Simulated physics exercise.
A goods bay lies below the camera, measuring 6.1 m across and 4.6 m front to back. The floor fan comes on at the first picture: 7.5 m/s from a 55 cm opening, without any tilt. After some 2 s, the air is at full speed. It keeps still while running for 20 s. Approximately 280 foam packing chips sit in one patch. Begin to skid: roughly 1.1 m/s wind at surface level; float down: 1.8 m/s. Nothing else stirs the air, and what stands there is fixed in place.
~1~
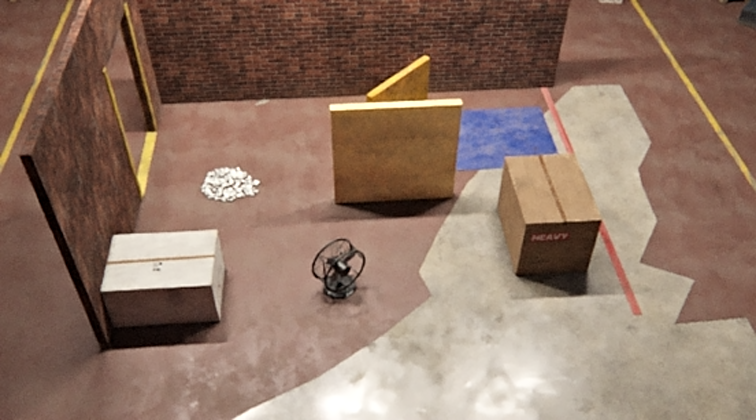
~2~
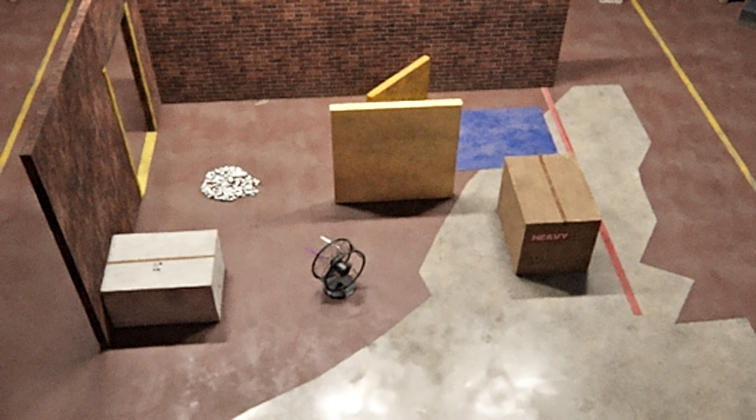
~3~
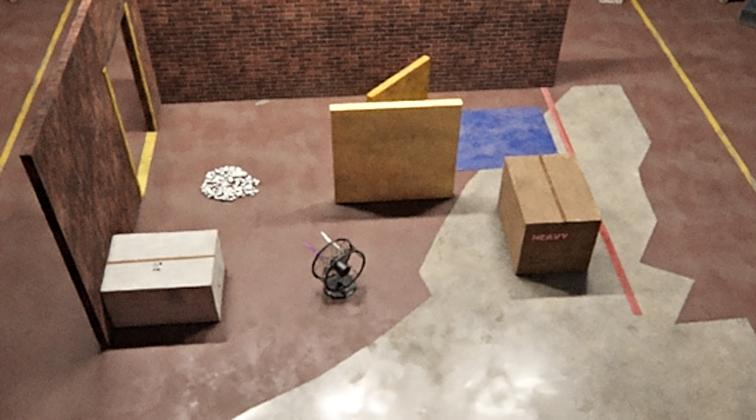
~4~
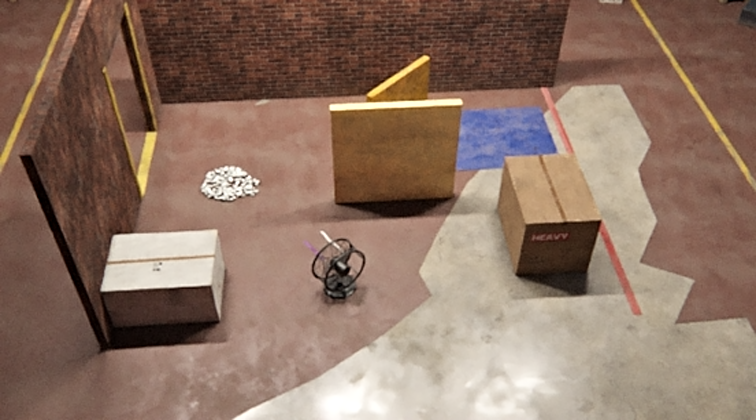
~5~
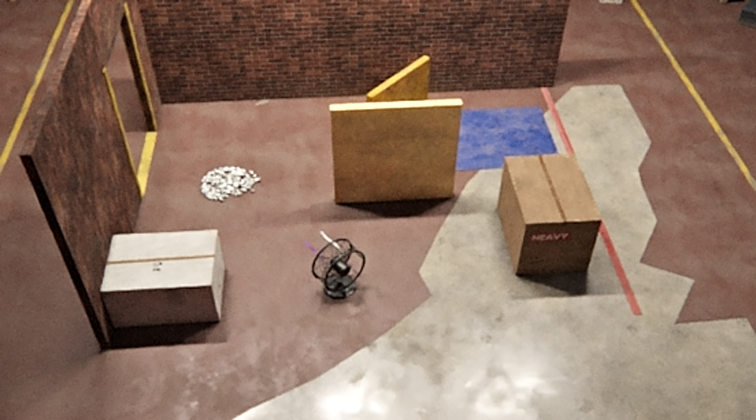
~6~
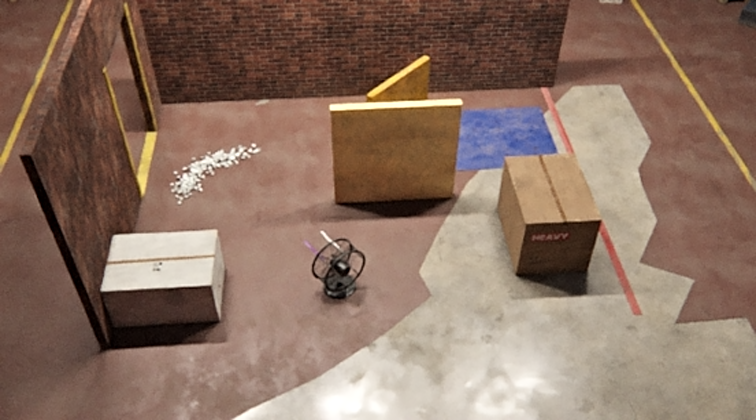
Goods bay with a floor fan running between cartons and yellow screens, a still patch of white packing chips then skidding and spreading leftward.
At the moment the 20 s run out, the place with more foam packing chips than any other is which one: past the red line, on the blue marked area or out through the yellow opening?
That is the yellow one.
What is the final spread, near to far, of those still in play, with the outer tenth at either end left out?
Roughly 1.2 m.
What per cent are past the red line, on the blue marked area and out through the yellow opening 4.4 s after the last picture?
0 % red, 0 % blue, 70 % yellow.
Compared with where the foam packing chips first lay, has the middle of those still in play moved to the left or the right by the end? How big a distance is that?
It drifted rightward some 4.0 m.
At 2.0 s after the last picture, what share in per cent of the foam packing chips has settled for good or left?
Close to 60 % of them.
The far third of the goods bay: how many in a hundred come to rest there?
It comes out near 5 in a hundred.
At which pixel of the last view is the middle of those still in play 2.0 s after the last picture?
Roughly pixel (330, 99).
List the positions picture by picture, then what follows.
In the first frame, the middle of the foam packing chips is near (230, 185), none has stirred yet and the mouth of the floor fan is at (339, 265).
In the second frame, the middle of the foam packing chips is near (230, 185), none has stirred yet, the yellow opening is centred on (149, 162), the blue marked area is centred on (501, 137) and the red line is centred on (587, 183).
In the third frame, the middle of the foam packing chips is near (230, 185), none has stirred yet, the top of a large carton is at (161, 259) and the top of a screen is at (396, 105).
In the fourth frame, the middle of the foam packing chips is near (230, 185) and none has stirred yet.
In the fifth frame, the middle of the foam packing chips is near (229, 183), the farthest in sight from the floor fan is at (210, 173) and about 15 % have left their places.
In the sixth frame, the middle of the foam packing chips is near (203, 168), the farthest in sight from the floor fan is at (194, 159) and all have left their places.
Then, 2.0 s after the last picture the count stands so, 68 % are out through the yellow opening, 0 % on the blue marked area and 0 % past the red line; the middle of those still in play is near (330, 99).
Then, 4.4 s after the last picture the count stands so, 69 % are out through the yellow opening, 0 % on the blue marked area and 0 % past the red line; the middle of those still in play is near (467, 99).
Then, 9.0 s after the last picture the count stands so, 69 % are out through the yellow opening, 0 % on the blue marked area and 17 % past the red line; the middle of those still in play is near (486, 103).
Then, 18.0 s after the last picture, at the end, 69 % are out through the yellow opening, 0 % on the blue marked area and 23 % past the red line; the middle of those still in play is near (501, 103).
